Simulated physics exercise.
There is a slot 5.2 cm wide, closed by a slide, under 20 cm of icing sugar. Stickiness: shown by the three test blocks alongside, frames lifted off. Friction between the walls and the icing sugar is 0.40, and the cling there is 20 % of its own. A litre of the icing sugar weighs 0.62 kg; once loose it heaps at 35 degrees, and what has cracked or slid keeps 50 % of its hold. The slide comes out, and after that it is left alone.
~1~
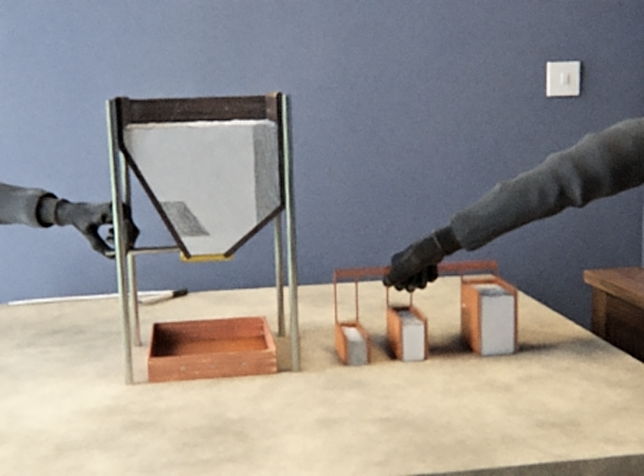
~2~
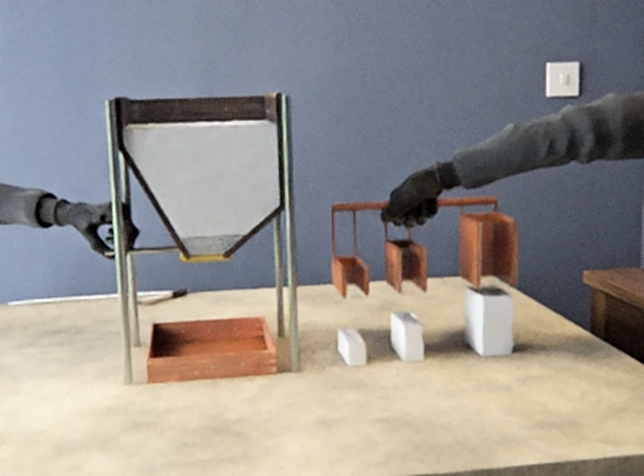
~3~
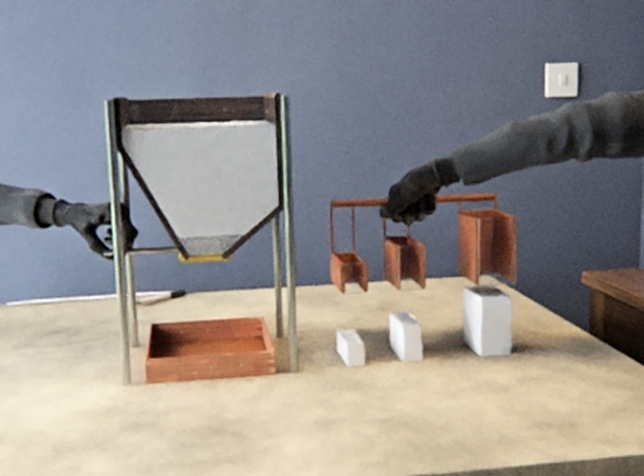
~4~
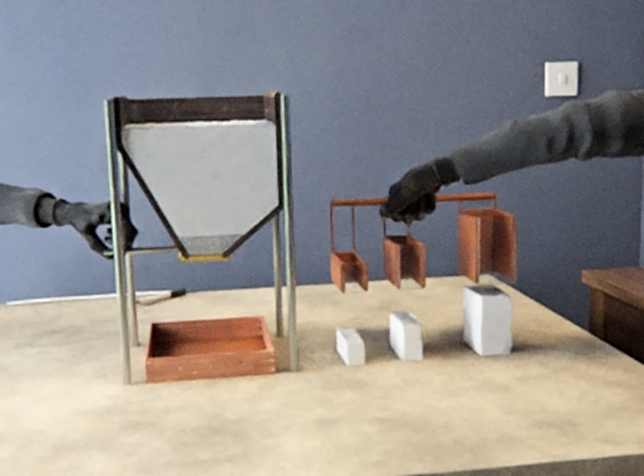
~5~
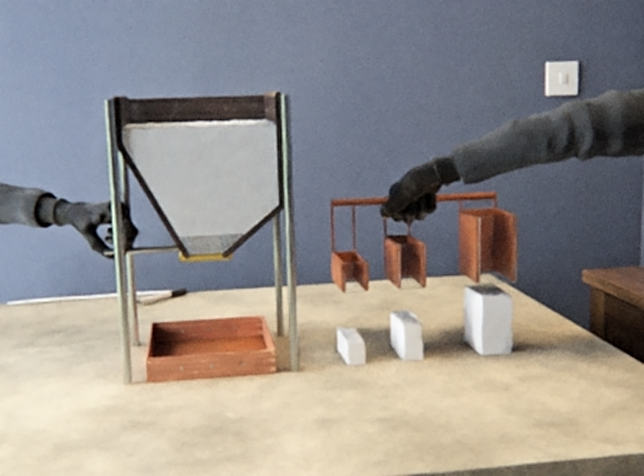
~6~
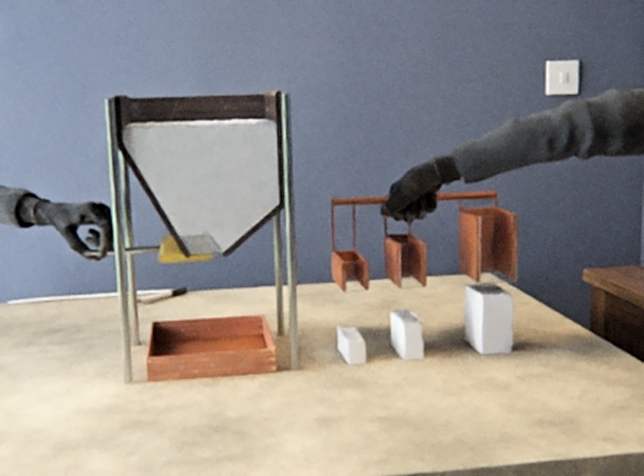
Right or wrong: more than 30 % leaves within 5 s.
Wrong, it arches over.
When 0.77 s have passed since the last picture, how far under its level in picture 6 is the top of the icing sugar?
By my estimate, near 0.0 cm.
Another 0.35 s on from the sixth picture, 0 % has run out.
Another 0.77 s on from the sixth picture, 0 % has run out.
Another 1.18 s on from the sixth picture, 0 % has run out.
Another 1.60 s on from the sixth picture, 0 % has run out.
Another 4.90 s on from the sixth picture, at the end, 0 % has run out.
